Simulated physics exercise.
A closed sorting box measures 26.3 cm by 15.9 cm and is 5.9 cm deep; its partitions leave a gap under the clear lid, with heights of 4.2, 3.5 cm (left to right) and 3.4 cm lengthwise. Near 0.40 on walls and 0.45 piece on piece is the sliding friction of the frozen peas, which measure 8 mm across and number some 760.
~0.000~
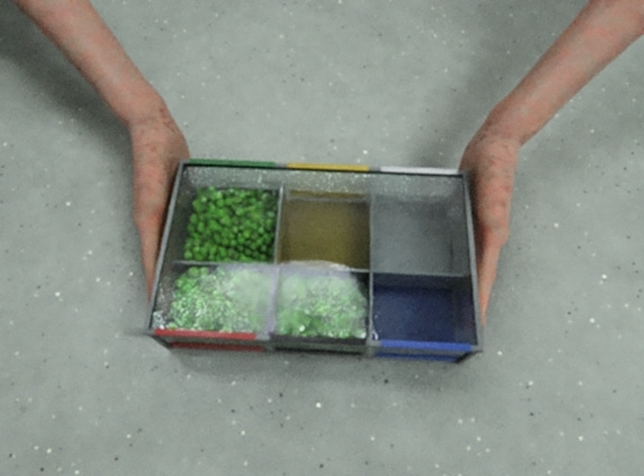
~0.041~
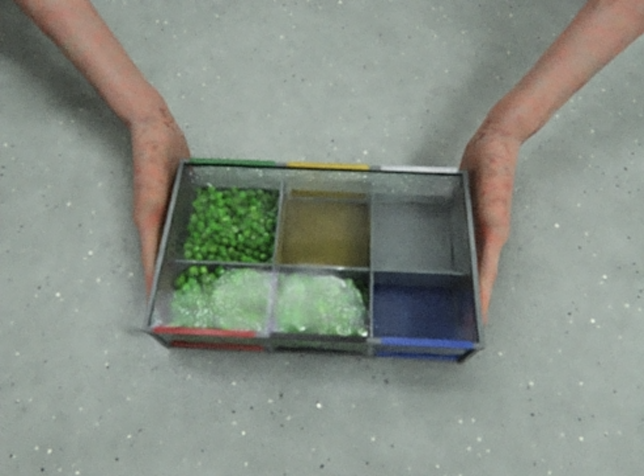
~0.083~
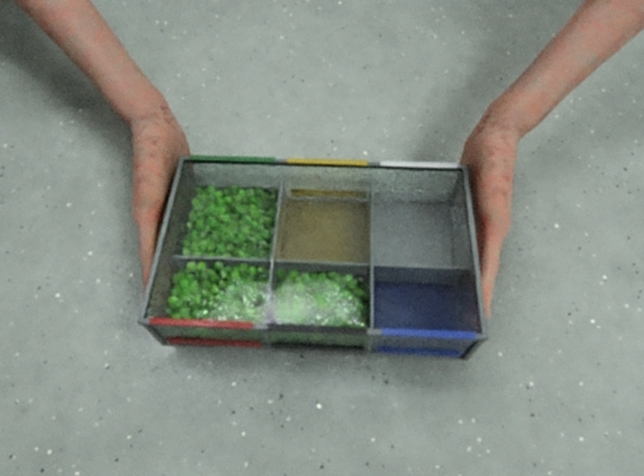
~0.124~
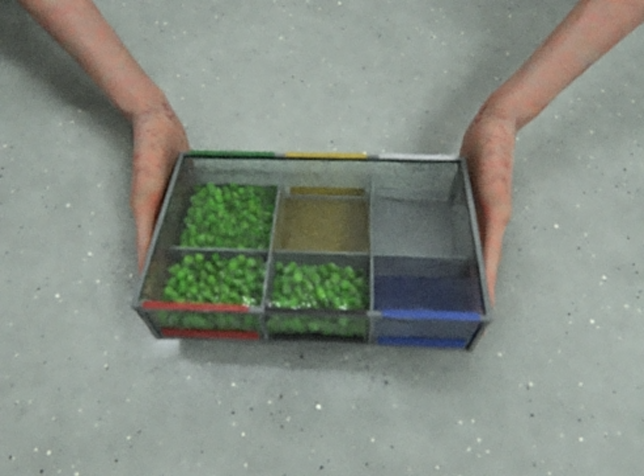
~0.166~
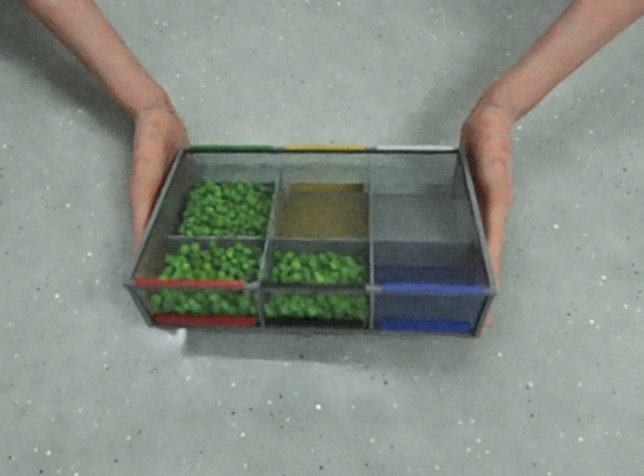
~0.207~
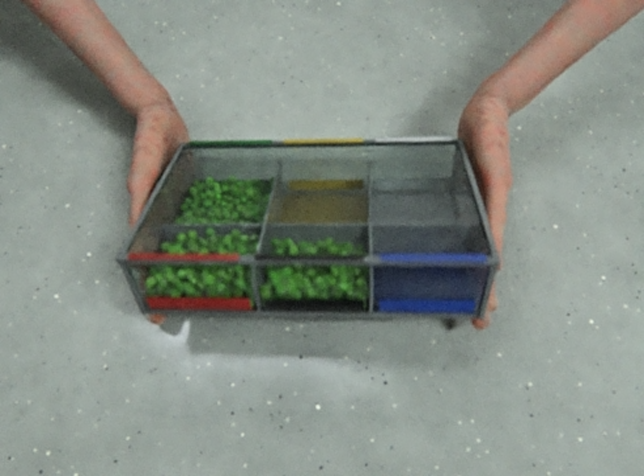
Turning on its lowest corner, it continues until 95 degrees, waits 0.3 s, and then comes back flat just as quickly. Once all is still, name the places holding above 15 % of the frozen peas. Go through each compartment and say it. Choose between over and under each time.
Red compartment: Under. Blue compartment: Under. Green compartment: Over. Yellow compartment: Over. White compartment: Under. Black compartment: Under.
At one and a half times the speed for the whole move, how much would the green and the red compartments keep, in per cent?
Per cent - green: 70; red: 5.
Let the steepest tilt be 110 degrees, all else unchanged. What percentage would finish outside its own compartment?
55 percent.
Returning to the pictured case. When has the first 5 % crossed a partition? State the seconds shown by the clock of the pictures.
Note: T close to 0.60 s.
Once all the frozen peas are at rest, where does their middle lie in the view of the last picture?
Centre at rest: Approx. (245, 223) px.
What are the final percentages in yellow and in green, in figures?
Yellow 20 %, green 70 %.
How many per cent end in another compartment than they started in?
Near 55 per cent, all told.
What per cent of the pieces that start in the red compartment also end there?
My estimate is roughly 10 percent.
After 0.88 s, tilt 95 degrees; red 10 %, green 65 %, yellow 20 %, black 5 %.
After 1.33 s, tilt 51 degrees; red 5 %, green 70 %, yellow 20 %, black 5 %.
Then, at 1.85 s, tilt 0 degrees; red 5 %, green 70 %, yellow 25 %, black 5 %.
By 2.3 s all is still; red 5 %, blue 0 %, green 70 %, yellow 20 %, white 0 %, black 5 %.
